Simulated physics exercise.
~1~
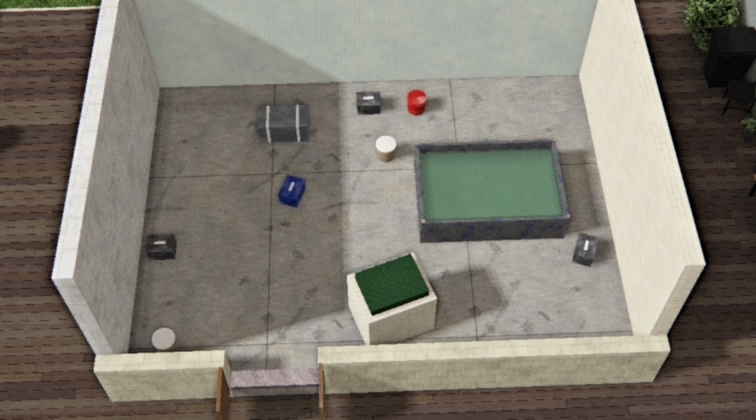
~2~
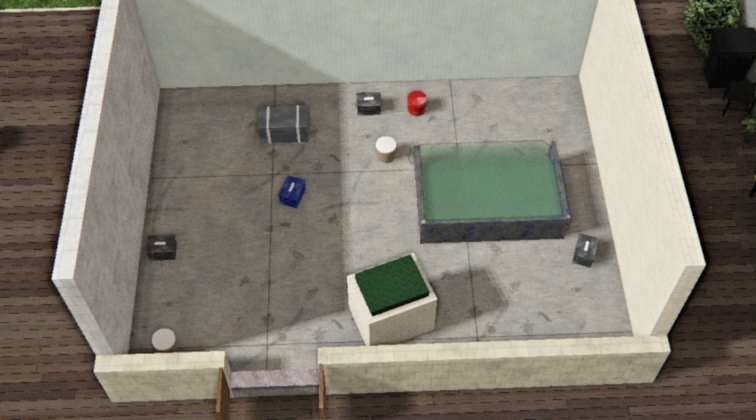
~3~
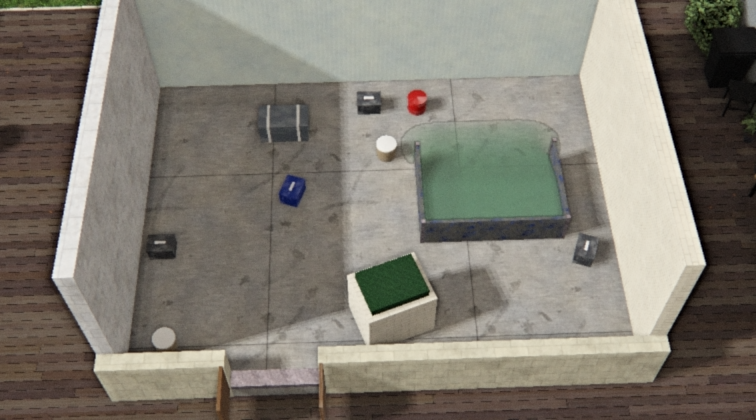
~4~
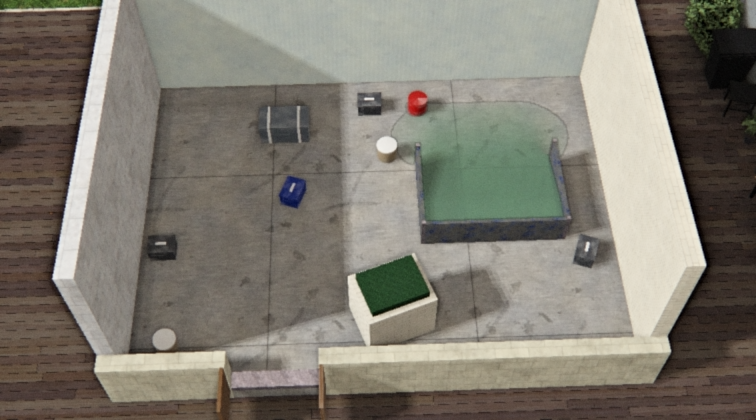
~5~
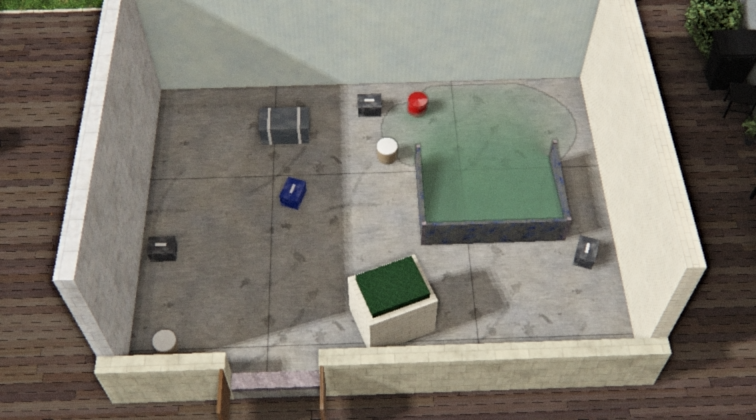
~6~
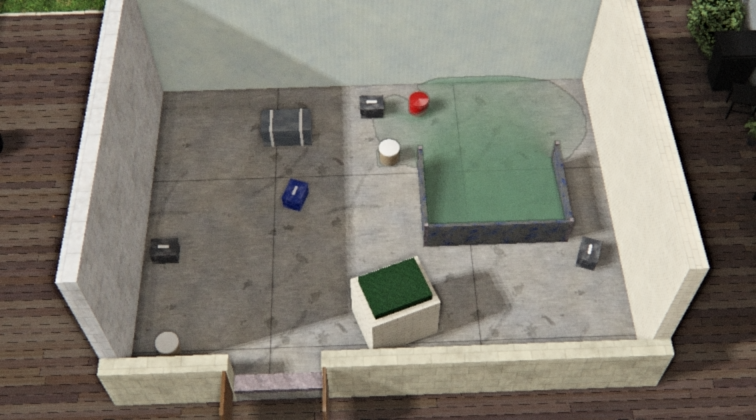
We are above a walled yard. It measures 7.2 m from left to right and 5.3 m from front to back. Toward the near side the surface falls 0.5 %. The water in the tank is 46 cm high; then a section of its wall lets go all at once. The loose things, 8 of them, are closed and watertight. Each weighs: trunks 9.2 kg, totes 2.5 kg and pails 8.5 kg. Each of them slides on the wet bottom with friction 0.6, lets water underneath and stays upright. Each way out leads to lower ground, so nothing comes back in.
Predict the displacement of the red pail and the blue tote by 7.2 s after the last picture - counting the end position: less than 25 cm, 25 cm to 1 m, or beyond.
Red pail: Is displaced far. Blue tote: Budges somewhat.
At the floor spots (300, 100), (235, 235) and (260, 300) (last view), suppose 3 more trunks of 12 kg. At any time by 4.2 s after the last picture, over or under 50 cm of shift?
In order: Above it, below it, below it.
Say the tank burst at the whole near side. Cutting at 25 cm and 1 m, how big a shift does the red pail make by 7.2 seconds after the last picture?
Well, the red pail basically stays there then.
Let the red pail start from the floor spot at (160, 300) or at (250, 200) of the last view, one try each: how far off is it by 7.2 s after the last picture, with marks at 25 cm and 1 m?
Order of tries: It keeps its spot; it keeps its spot.
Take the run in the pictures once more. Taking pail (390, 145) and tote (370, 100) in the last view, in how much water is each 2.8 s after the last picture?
About 4 and 5 cm.
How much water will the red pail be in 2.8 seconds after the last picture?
About 5 cm.
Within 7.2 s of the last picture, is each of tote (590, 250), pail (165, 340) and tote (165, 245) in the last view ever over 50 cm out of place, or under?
In turn: More, short of it, past it.
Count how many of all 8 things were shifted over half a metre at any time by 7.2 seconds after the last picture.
The count comes to 6.
Then, 0.9 s after the last picture the red pail is near (389, 83), 0.6 m from its start, afloat; the blue tote is near (295, 191), 0.0 m from its start, aground; 0 of 8 are out; 1 afloat.
Then, 2.8 s after the last picture the red pail is near (258, 127), 2.7 m from its start, aground; the blue tote is near (294, 197), 0.1 m from its start, aground; 0 of 8 are out; 1 afloat.
Then, 4.8 s after the last picture the red pail is near (254, 128), 2.8 m from its start, aground; the blue tote is near (286, 226), 0.7 m from its start, aground; 0 of 8 are out; 4 afloat.
Then, 7.2 s after the last picture the red pail is near (254, 128), 2.8 m from its start, aground; the blue tote is near (286, 226), 0.7 m from its start, aground; 0 of 8 are out; 4 afloat.
